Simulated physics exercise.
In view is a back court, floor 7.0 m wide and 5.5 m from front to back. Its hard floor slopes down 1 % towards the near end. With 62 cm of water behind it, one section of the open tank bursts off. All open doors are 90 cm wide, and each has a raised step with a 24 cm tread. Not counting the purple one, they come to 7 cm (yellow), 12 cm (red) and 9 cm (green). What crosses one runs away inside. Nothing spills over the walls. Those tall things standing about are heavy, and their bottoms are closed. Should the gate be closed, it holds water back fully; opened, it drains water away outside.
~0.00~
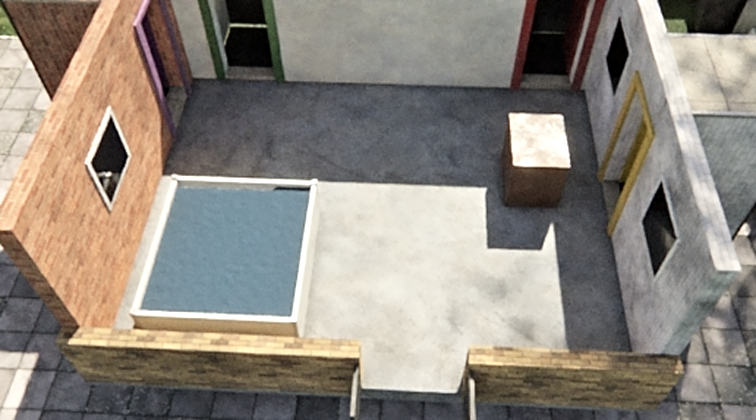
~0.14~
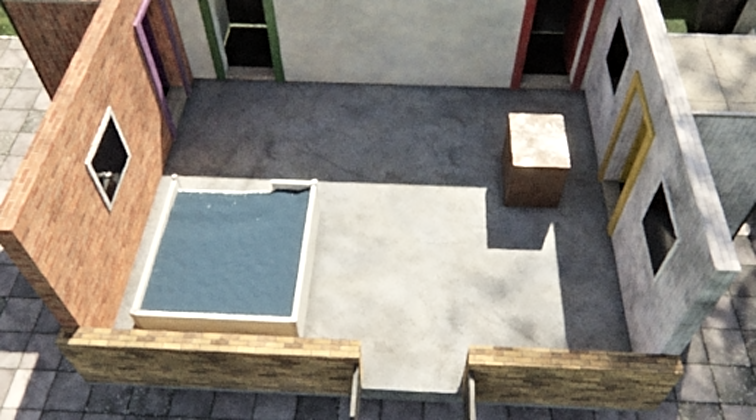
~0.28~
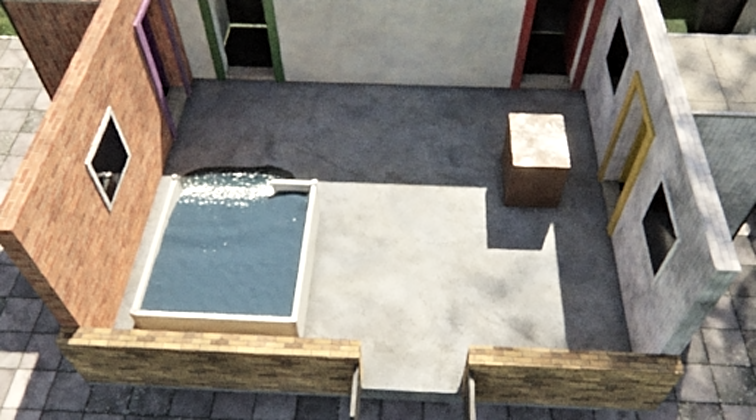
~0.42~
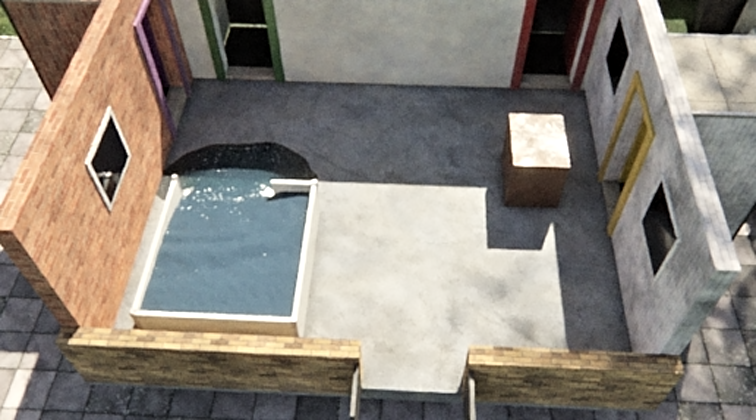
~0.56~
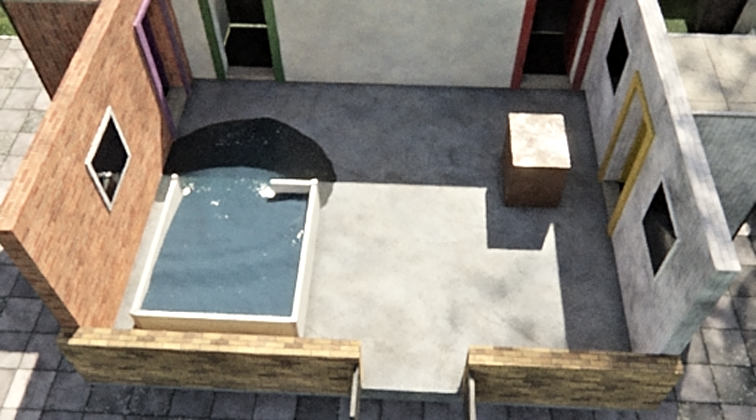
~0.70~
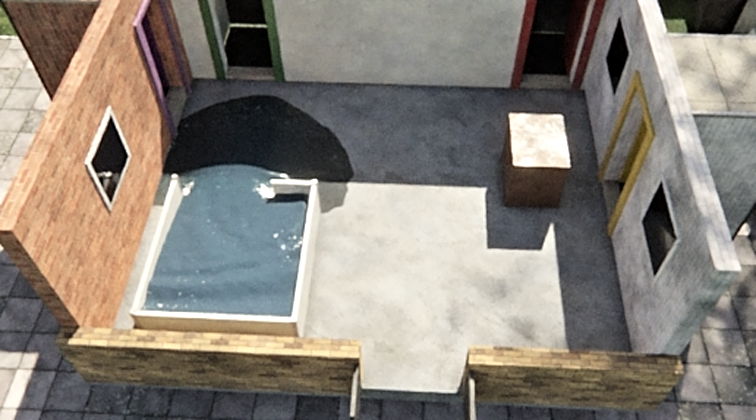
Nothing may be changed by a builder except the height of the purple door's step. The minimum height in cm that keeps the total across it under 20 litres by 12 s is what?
It is close to 21 cm.
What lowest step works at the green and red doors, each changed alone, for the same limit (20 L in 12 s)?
About 30 cm at green and about 9.0 cm at red.
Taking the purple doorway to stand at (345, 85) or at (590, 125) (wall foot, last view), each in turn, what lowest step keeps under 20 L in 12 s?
You'd want about 14.5 cm there first, then about 12.0 cm.
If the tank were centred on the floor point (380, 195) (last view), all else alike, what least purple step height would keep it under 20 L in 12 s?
Close to 24 cm would do it.
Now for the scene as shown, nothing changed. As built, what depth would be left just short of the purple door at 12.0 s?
Some 4.5 centimetres.
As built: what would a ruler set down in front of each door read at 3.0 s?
In cm - yellow: 0, red: 1, purple: 25, green: 30.
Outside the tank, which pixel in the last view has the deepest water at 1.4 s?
(193, 81).
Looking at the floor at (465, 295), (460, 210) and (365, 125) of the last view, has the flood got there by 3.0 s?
In order: Untouched, untouched, soaked.
After 1.4 s water covers 25 % of the floor, deepest (42 cm) near (193, 81); 17 cm at the purple door, 0 litres in over its 26 cm step.
After 3.0 s water covers 35 % of the floor, deepest (31 cm) near (213, 82); 25 cm at the purple door, 5 litres in over its 26 cm step.
After 12.0 s water covers 95 % of the floor, deepest (12 cm) near (528, 378); 5 cm at the purple door, 7 litres in over its 26 cm step.
At the purple door as built, the water arrived by 0.8 s and peaked near 27 cm at 2.8 s.
Run again over the same 12 s with other heights there, 42 litres in over 17 cm, 13 litres over 23 cm. The limit of 20 litres is kept from about 21 cm up.
